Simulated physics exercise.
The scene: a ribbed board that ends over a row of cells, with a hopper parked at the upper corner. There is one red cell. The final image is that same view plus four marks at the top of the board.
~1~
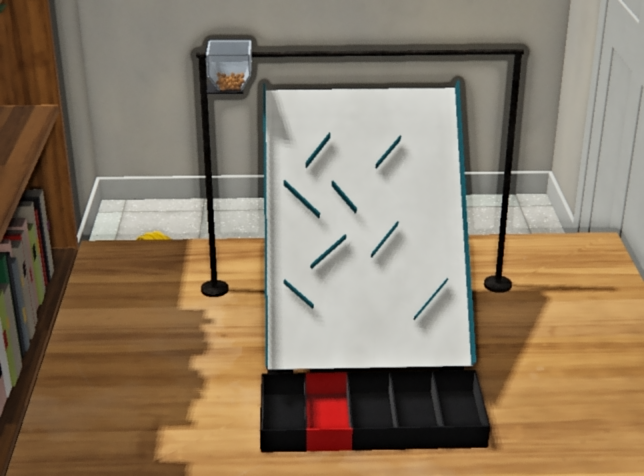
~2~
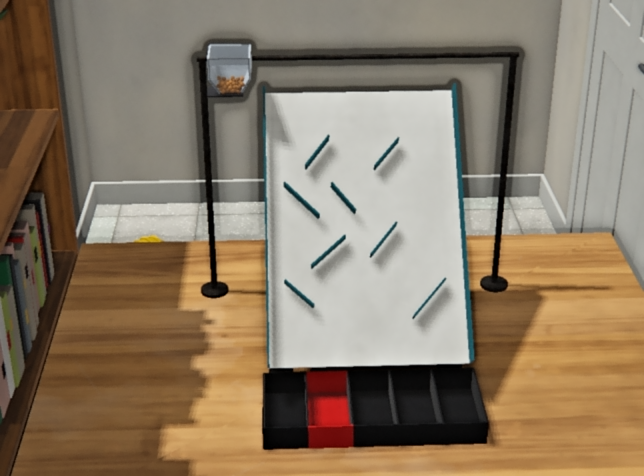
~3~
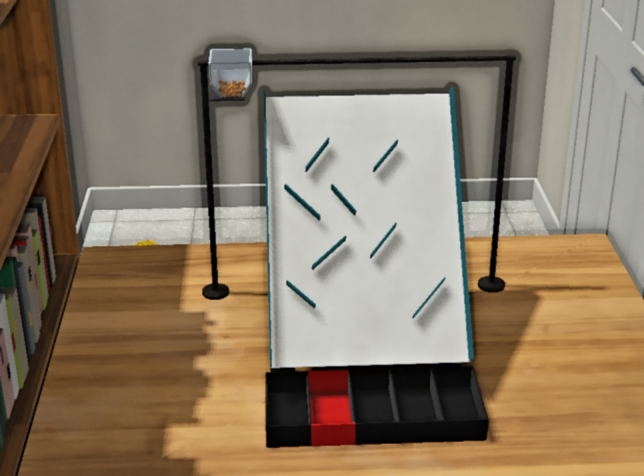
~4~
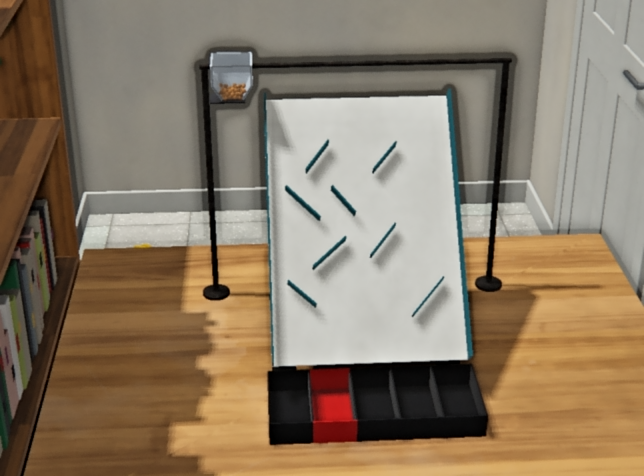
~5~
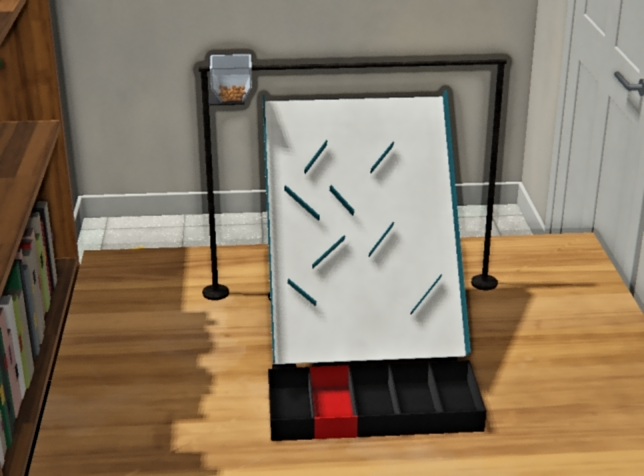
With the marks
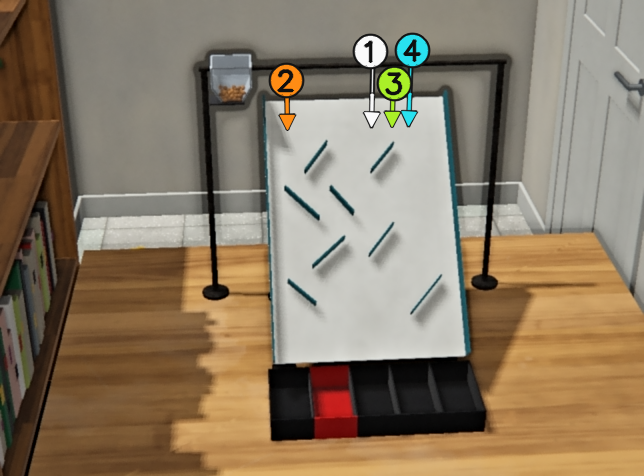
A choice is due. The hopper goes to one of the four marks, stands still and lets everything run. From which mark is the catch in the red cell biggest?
1 is best.
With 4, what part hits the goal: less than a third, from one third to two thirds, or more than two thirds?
It is less than a third.
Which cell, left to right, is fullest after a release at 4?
The third.
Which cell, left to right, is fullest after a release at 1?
It is the second one.
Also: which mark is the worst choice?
Here it is mark 4.
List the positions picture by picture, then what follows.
Hopper at (230, 80), roasted chickpeas, door shut, in the first picture.
Ribs (306, 165) to (329, 135), (375, 165) to (399, 137), (284, 182) to (319, 214), in the second picture.
Ribs (332, 184) to (356, 211), (313, 266) to (346, 236), (371, 254) to (396, 223), in the third picture.
Ribs (288, 280) to (317, 304), (414, 314) to (444, 276), in the fourth picture.
Red cell at (336, 426), number 2 of 5 from the left, in the fifth picture.
On the marked copy, mark 1 meets the board at (371, 121); mark 2 meets the board at (287, 124); mark 3 meets the board at (392, 121); mark 4 meets the board at (408, 120).
With 1, about two thirds in the red cell, about a quarter in other cells.
With 2, about a third in the red cell, about two thirds in other cells, a stray few outside the box.
With 3, about a third in the red cell, about two thirds in other cells.
With 4, a small part in the red cell, most in other cells.
